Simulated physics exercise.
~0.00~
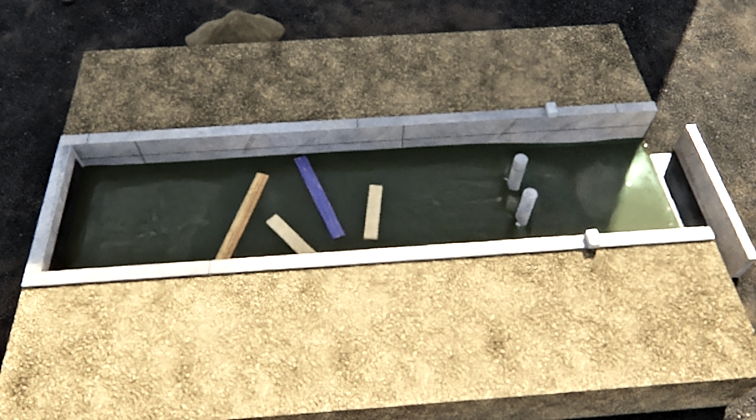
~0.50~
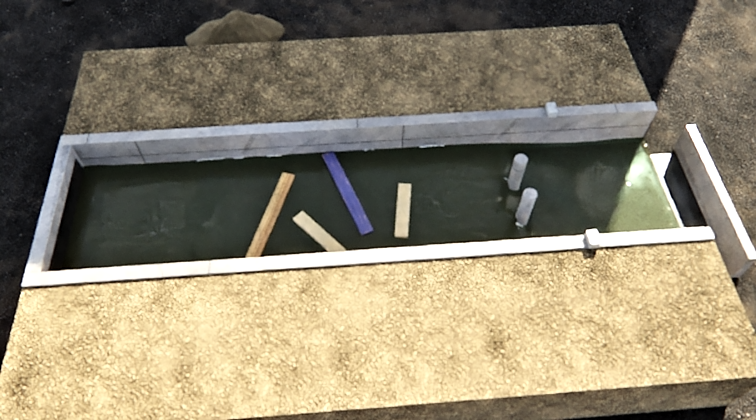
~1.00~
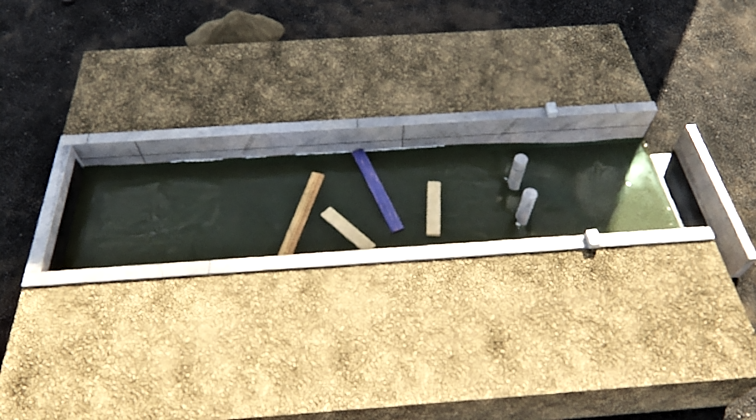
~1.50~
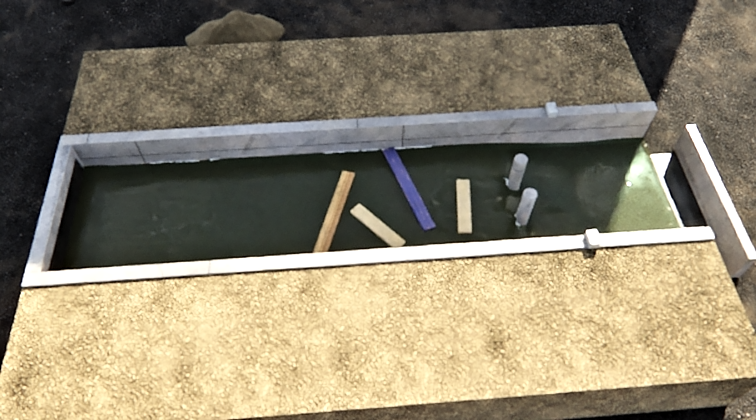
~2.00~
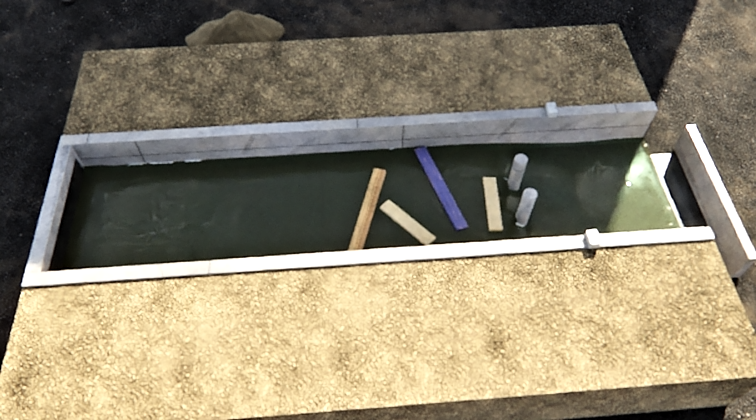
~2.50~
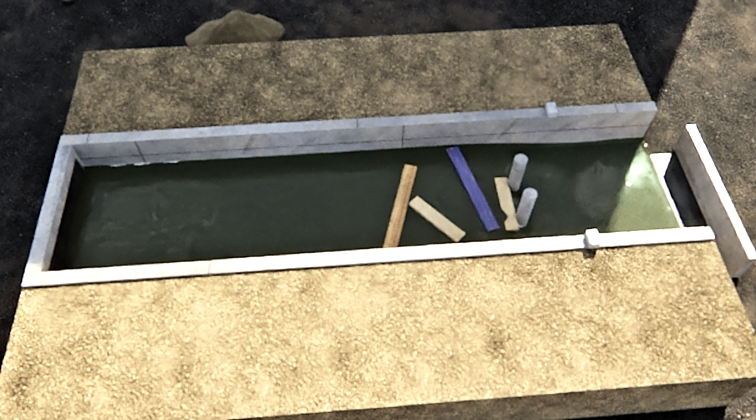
A channel of murky water carries four floating planks, one blue, rightward toward two posts.
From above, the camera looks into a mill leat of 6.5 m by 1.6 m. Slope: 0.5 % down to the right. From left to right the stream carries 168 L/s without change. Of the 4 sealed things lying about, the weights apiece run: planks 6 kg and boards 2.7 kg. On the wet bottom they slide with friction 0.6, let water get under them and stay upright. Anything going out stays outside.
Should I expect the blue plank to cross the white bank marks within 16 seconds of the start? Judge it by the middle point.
As far as I can tell, the blue plank does not go far enough.
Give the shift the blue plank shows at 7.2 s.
Roughly 200 centimetres by that point.
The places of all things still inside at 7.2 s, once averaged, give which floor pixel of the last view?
About (485, 209).
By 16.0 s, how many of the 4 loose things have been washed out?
Count: 0.
After 3.5 s the blue plank is near (491, 186), 1.9 m from its start, afloat; 0 of 4 are over the mark; 4 afloat.
After 7.2 s the blue plank is near (490, 186), 1.9 m from its start, afloat; 0 of 4 are over the mark; 4 afloat.
After 12.0 s the blue plank is near (490, 183), 1.9 m from its start, afloat; 0 of 4 are over the mark; 4 afloat.
After 16.0 s the blue plank is near (490, 182), 1.9 m from its start, afloat; 0 of 4 are over the mark; 4 afloat.
